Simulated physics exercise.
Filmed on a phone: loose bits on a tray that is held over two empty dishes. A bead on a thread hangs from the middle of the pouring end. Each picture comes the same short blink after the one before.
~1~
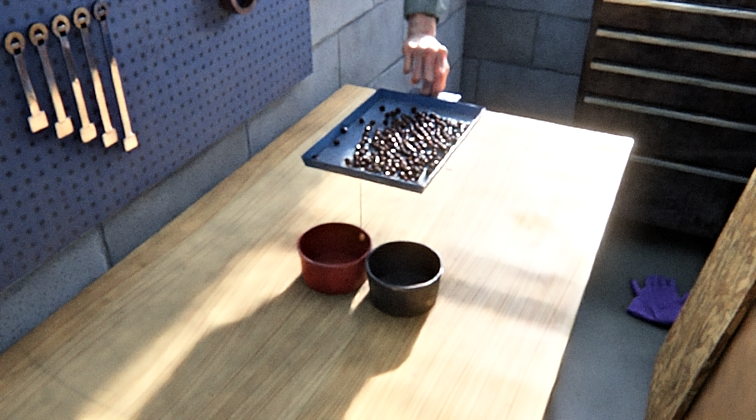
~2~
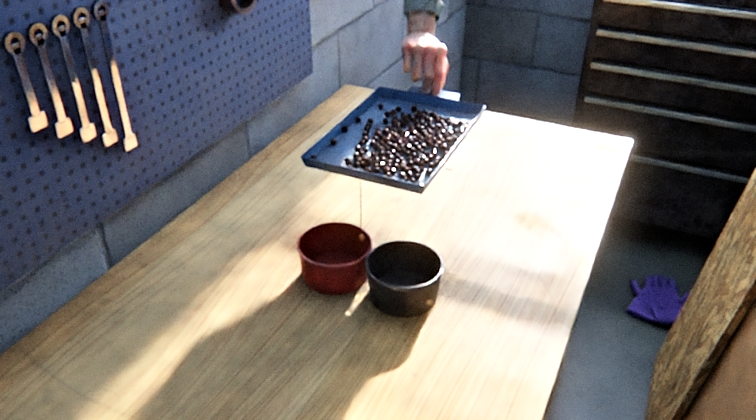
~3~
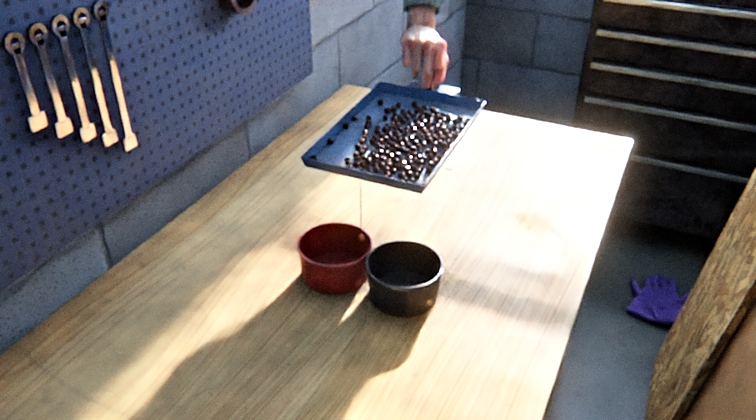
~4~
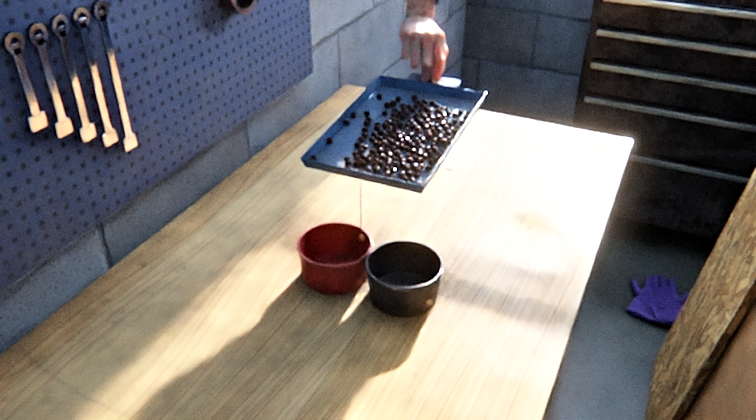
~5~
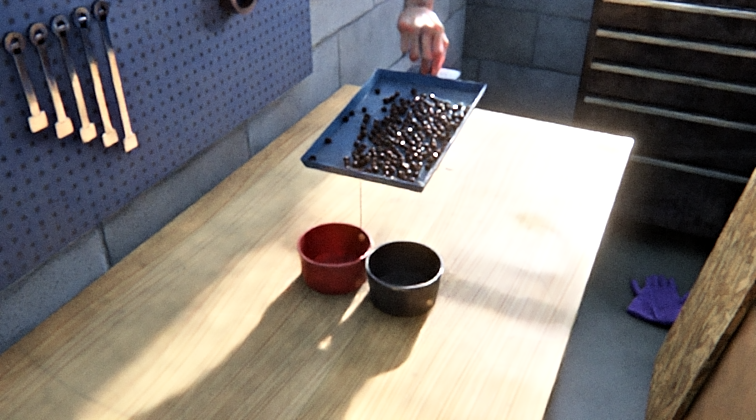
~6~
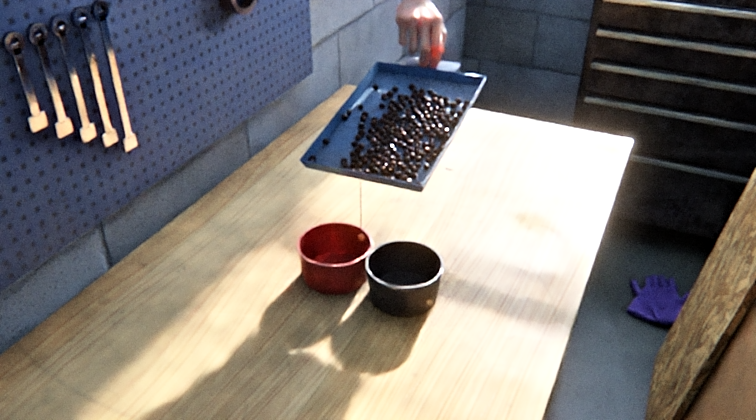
We see a hand holding a blue tray of small dark balls above a red dish and a black dish on a wooden table; the hand gradually raises the far end, and the balls shift slightly on the tray.
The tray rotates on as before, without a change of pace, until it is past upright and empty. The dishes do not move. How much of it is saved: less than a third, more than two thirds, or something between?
Together they catch from one third to two thirds.
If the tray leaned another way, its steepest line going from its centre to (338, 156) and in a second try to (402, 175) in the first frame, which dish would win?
The first try: Left. The second: The right dish.
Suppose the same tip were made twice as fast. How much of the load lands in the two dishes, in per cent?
Roughly 40 in a hundred.
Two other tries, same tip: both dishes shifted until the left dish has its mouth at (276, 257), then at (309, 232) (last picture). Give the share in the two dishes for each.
The first gives 70 %, the second 60 %.
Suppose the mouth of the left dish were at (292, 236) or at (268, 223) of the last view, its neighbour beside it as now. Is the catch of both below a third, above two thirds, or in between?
First more than two thirds, then in the middle band.
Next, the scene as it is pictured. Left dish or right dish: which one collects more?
More ends in the left one.
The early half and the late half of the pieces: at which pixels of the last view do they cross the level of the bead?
First near (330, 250), later near (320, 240).
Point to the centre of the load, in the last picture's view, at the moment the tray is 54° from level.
Around (358, 159).
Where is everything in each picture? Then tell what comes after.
The first frame shows corners of the pouring end (305, 156) and (422, 184), level; middle of the load (407, 146), chocolate balls; left dish (318, 276); right dish (389, 298); bead on its thread (361, 238).
The second frame shows corners of the pouring end (305, 156) and (422, 184), level; middle of the load (407, 145).
The third frame shows corners of the pouring end (305, 156) and (422, 184), tipped barely, lowest at the left corner; middle of the load (406, 143).
The fourth frame shows corners of the pouring end (304, 157) and (421, 183), tipped a little, lowest at the left corner; middle of the load (406, 139).
The fifth frame shows corners of the pouring end (304, 158) and (421, 183), tipped a little, lowest at the left corner; middle of the load (405, 137).
The sixth frame shows corners of the pouring end (304, 159) and (421, 183), tipped a little, lowest at the left corner; middle of the load (404, 135), the larger part on the move; left dish (318, 276); right dish (389, 298).
Just after the last frame, tray tipped steeply; almost all on the tray; just a few in the right dish; just a few in the left dish; just a few outside both; about a tenth in the air.
A moment on, tray tipped right over; about a tenth on the tray; about a tenth in the right dish; roughly a third in the left dish; roughly a third outside both; about a tenth in the air.
Further on, tray tipped past a quarter turn; about a tenth in the right dish; roughly half in the left dish; roughly half outside both.
When it is over, tray tipped past a quarter turn; about a tenth in the right dish; roughly half in the left dish; roughly half outside both.
